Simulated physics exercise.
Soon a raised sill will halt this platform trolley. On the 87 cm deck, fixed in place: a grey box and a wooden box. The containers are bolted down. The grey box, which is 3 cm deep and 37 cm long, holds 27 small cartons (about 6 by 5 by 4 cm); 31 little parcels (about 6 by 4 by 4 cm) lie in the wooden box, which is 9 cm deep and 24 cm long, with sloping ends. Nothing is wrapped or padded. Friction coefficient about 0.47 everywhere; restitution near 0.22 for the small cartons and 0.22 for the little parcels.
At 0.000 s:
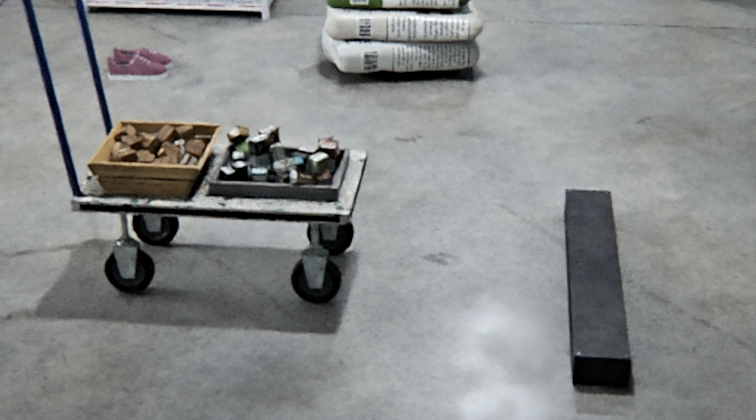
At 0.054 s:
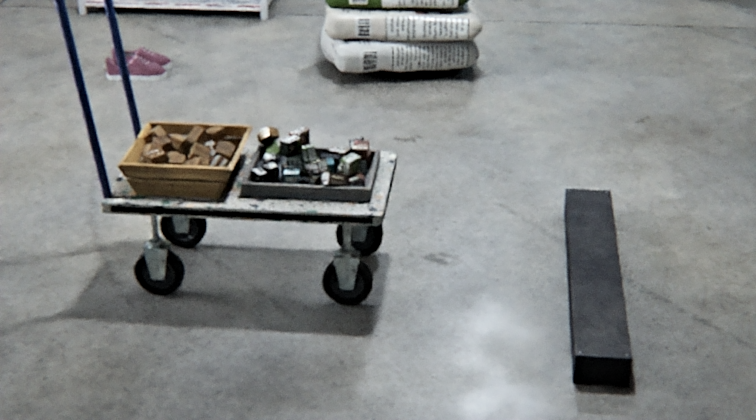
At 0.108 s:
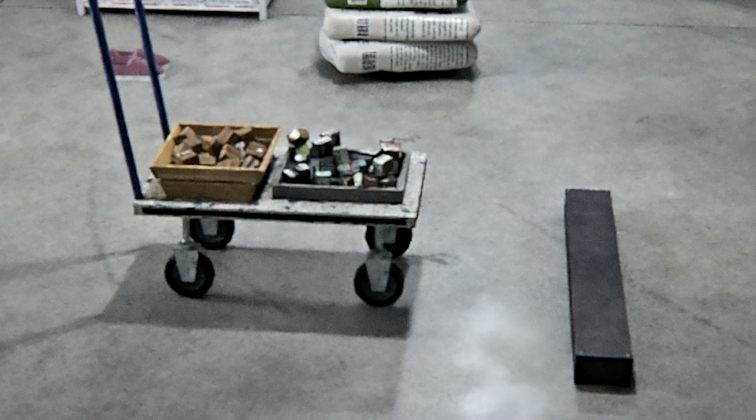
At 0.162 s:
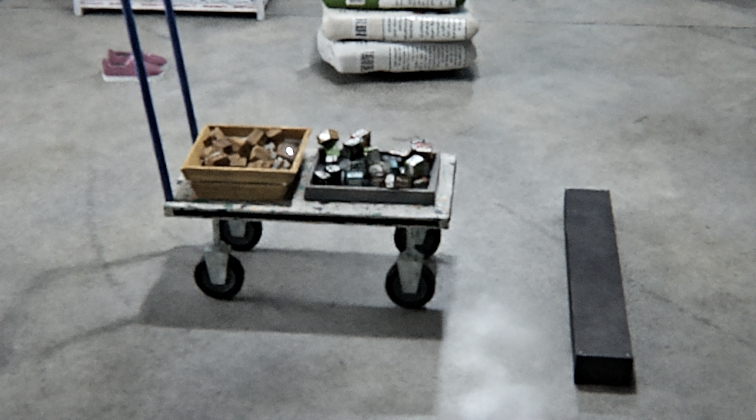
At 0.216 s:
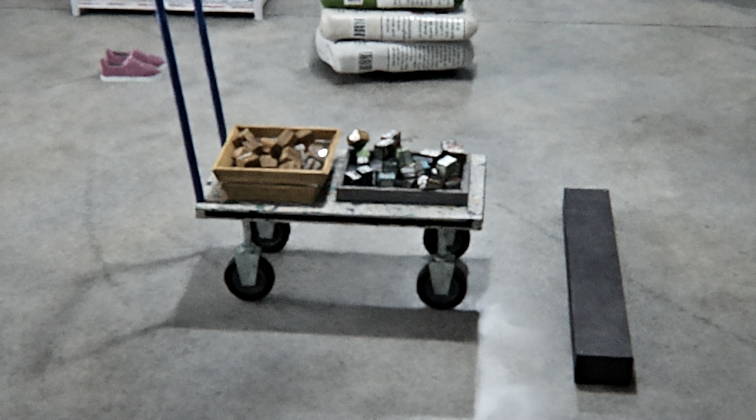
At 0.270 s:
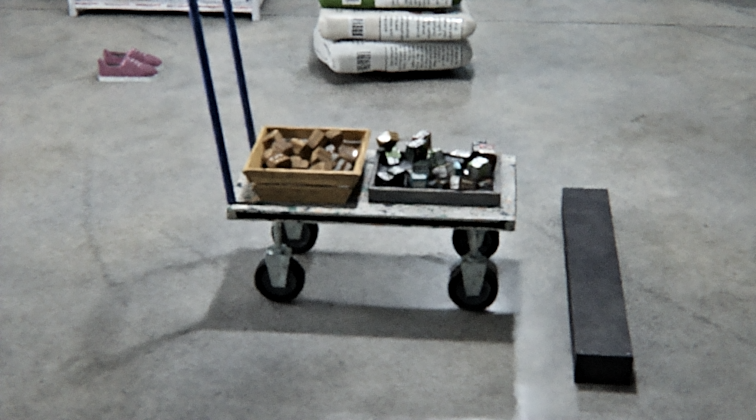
The video shows a flat cart with blue handle posts carrying a wooden box and a grey box, both filled with small blocky items, rolling steadily rightward across a concrete floor toward a dark beam, with stacked sacks behind.
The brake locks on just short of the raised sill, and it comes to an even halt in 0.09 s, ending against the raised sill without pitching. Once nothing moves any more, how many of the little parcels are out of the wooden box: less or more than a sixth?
Less than a sixth are out.
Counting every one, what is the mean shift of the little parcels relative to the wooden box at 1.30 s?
About 4 cm to the right.
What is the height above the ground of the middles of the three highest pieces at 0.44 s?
Mean height: Some 48 cm.
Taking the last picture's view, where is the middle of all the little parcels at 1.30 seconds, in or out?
Their middle is around (388, 170).
After 0.34 s, it begins to slow.
After 0.44 s, 2 of 27 out of the grey box and 0 of 31 out of the wooden box.
After 0.56 s, 6 of 27 out of the grey box and 0 of 31 out of the wooden box.
After 0.79 s, 9 of 27 out of the grey box and 1 of 31 out of the wooden box.
Outcome (at 1.30 s), 9 of 27 out of the grey box and 1 of 31 out of the wooden box. Asked share, 1 of 31, 3 per cent.
